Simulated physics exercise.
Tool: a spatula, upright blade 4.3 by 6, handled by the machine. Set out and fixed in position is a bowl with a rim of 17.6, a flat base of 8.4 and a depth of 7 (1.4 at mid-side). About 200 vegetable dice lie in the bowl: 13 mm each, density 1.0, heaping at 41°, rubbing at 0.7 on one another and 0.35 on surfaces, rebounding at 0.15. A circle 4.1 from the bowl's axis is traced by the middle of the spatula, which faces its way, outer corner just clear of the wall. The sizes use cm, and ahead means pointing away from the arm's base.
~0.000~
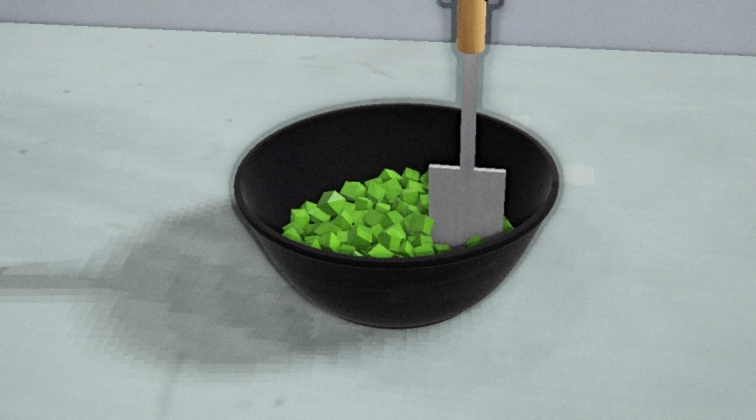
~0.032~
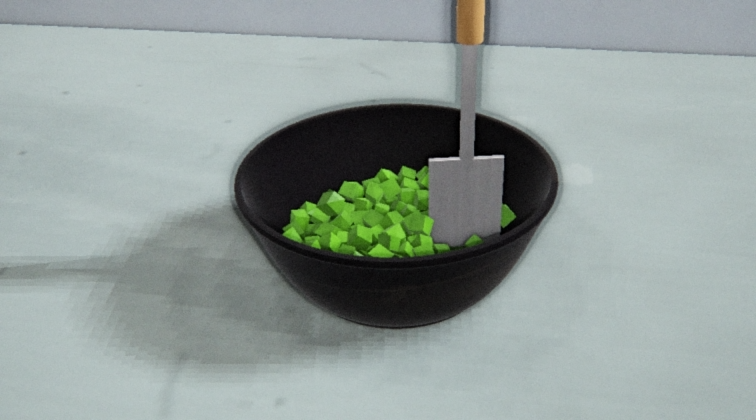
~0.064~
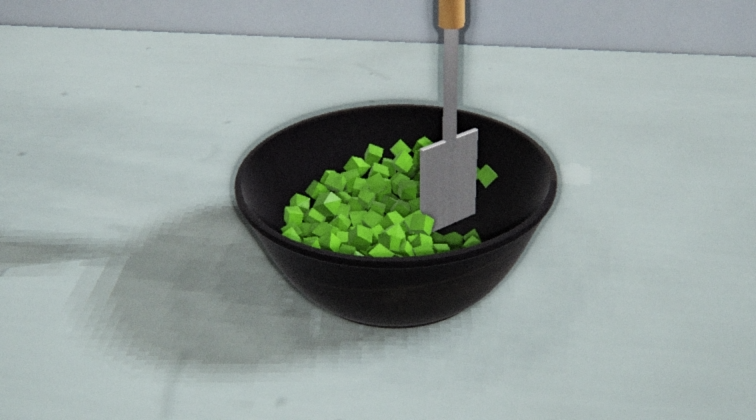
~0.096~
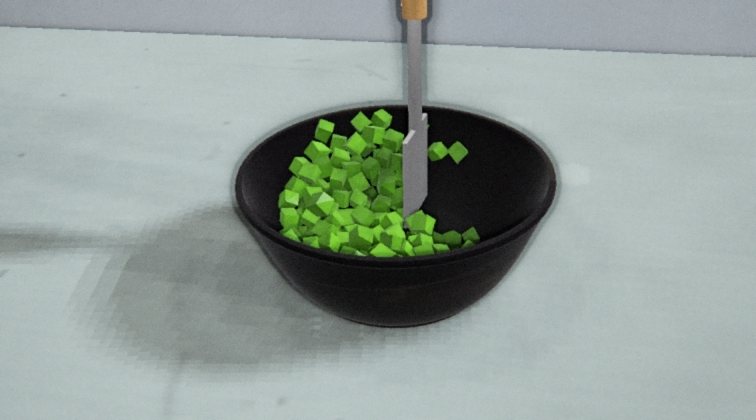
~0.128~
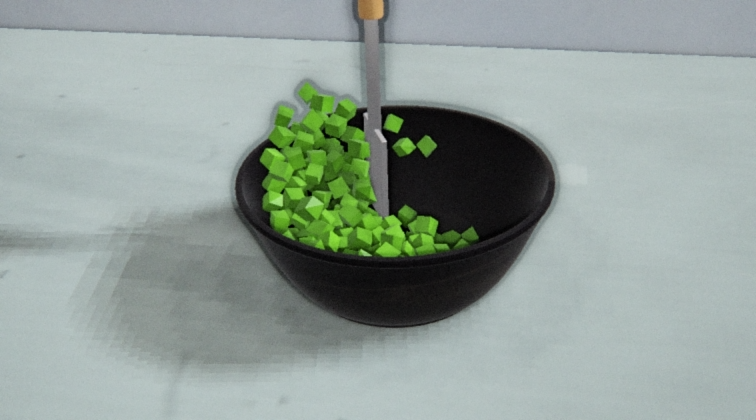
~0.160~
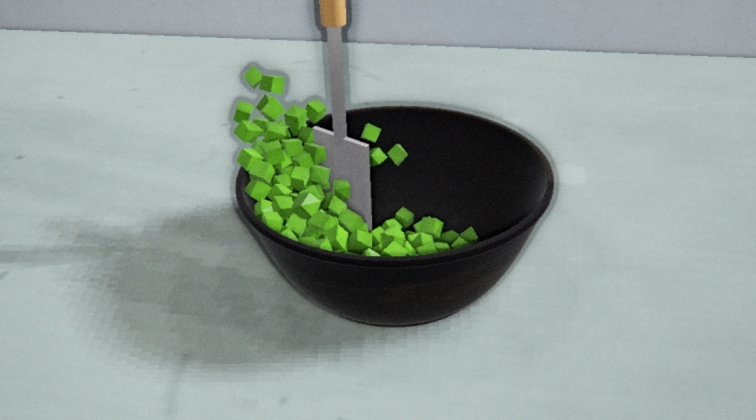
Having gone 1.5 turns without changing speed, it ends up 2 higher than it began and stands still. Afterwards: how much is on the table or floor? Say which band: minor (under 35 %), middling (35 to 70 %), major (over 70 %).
Band: Middling.
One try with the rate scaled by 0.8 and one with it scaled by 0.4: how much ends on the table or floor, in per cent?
Estimates in order: Some 25 % and some 5 %.
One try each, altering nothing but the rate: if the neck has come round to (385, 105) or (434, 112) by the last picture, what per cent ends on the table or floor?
About 20 and 10 per cent.
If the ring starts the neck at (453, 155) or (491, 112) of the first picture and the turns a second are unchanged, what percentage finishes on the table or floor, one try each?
Roughly 25 % and 0 %.
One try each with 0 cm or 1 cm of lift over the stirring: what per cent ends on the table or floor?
Roughly 45 and 40 per cent.
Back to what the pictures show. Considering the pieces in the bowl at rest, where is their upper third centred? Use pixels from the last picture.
Close to (323, 267).
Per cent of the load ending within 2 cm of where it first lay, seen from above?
Estimate: 5 per cent.
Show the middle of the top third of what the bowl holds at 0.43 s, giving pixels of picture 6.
Somewhere around (392, 138), I think.
By 0.30 s, 298° round, highest piece 11 above the table; 163 in the bowl, 7 on the table or floor, 33 in flight or on the tool.
By 0.43 s, 85° round, highest piece 10 above the table; 137 in the bowl, 51 on the table or floor, 15 in flight or on the tool.
By 0.70 s, 180° round, highest piece 6 above the table; 117 in the bowl, 84 on the table or floor, 2 in flight or on the tool.
By 1.40 s, 180° round, highest piece 5 above the table; 117 in the bowl, 86 on the table or floor.
Final count, 117 in the bowl, 86 on the table or floor. That is 42 % on the table or floor.
